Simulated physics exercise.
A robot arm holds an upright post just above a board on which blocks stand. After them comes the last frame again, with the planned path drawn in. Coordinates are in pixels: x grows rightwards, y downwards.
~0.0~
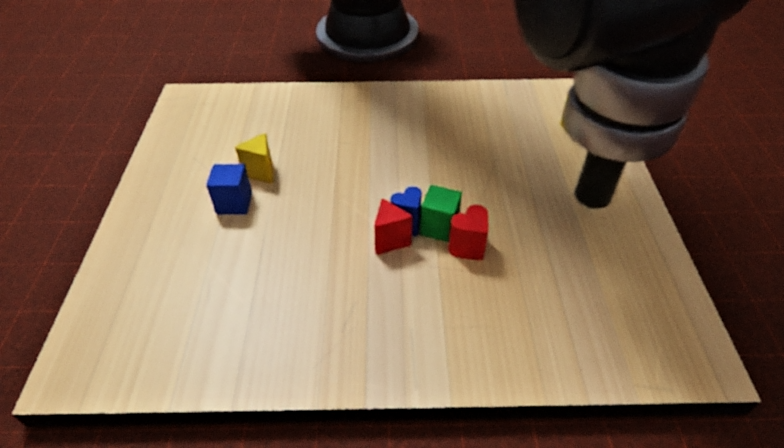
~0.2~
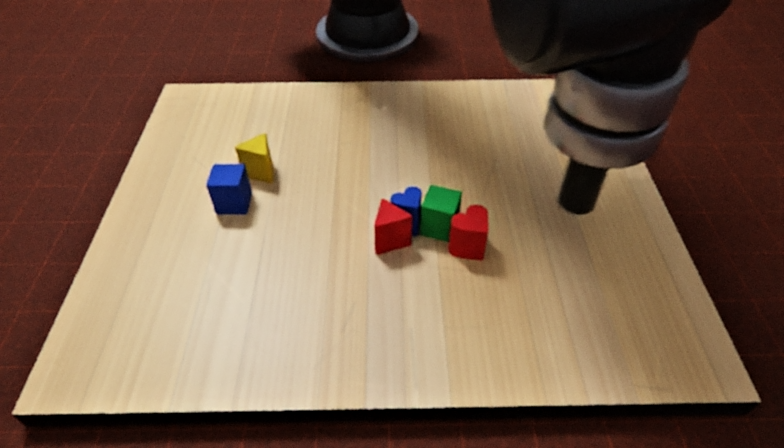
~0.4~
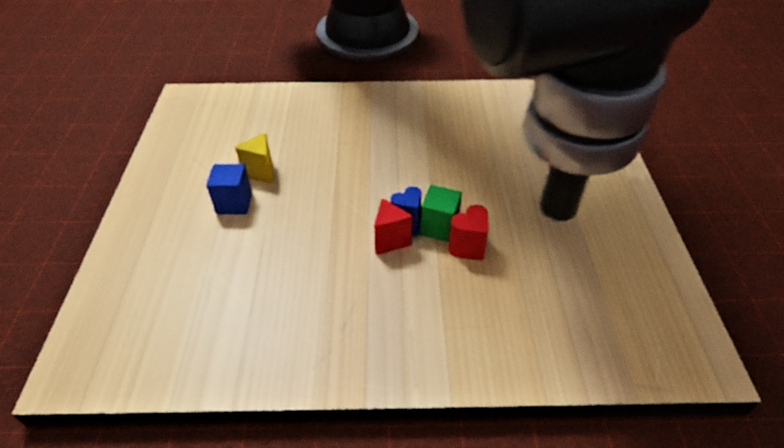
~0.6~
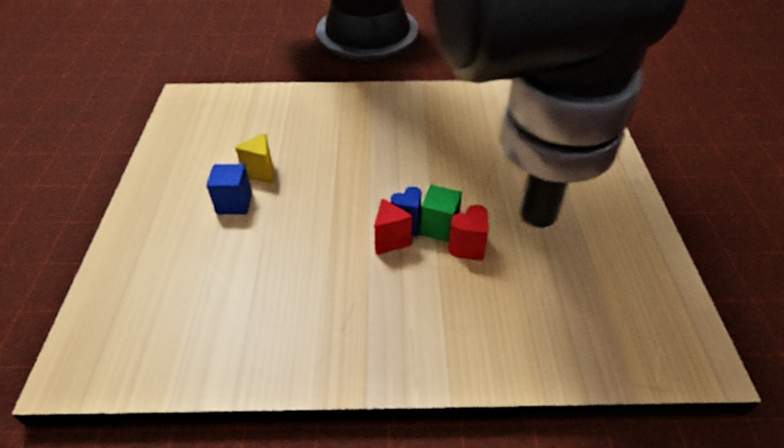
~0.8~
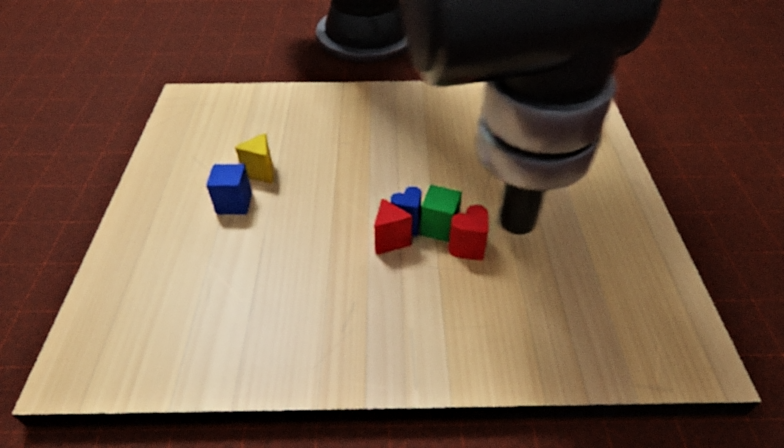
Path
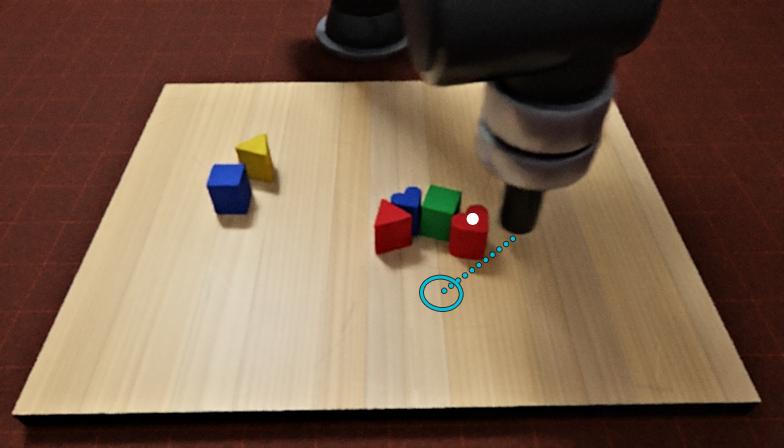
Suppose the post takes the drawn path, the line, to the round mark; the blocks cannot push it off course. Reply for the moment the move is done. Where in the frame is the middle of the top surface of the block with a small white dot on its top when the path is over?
About (446, 225).
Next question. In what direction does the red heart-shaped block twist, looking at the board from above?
Looking down: Clockwise.
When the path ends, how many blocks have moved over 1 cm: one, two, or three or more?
Shifted over 1 cm: One.
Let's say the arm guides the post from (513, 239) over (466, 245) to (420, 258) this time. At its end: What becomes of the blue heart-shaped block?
Moved away.
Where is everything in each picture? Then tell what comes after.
The first picture shows post tip at (593, 197); block tops, green square piece at (442, 198); red heart-shaped block at (473, 219).
The second picture shows post at (576, 202); blocks unchanged.
The third picture shows post at (558, 208); blocks unchanged.
The fourth picture shows post at (538, 215); blocks unchanged.
The fifth picture shows post at (517, 221); green square piece at (442, 198); red heart-shaped block at (473, 219).
Path on the board, in a line from (513, 239) to (441, 293); the dot is on the red heart-shaped block.
What follows on the original path. Halfway along, post at (482, 248); red heart-shaped block at (449, 224), turned 35° clockwise.
At the end, post at (443, 276); green square piece in place; red heart-shaped block at (446, 225), turned 45° clockwise.
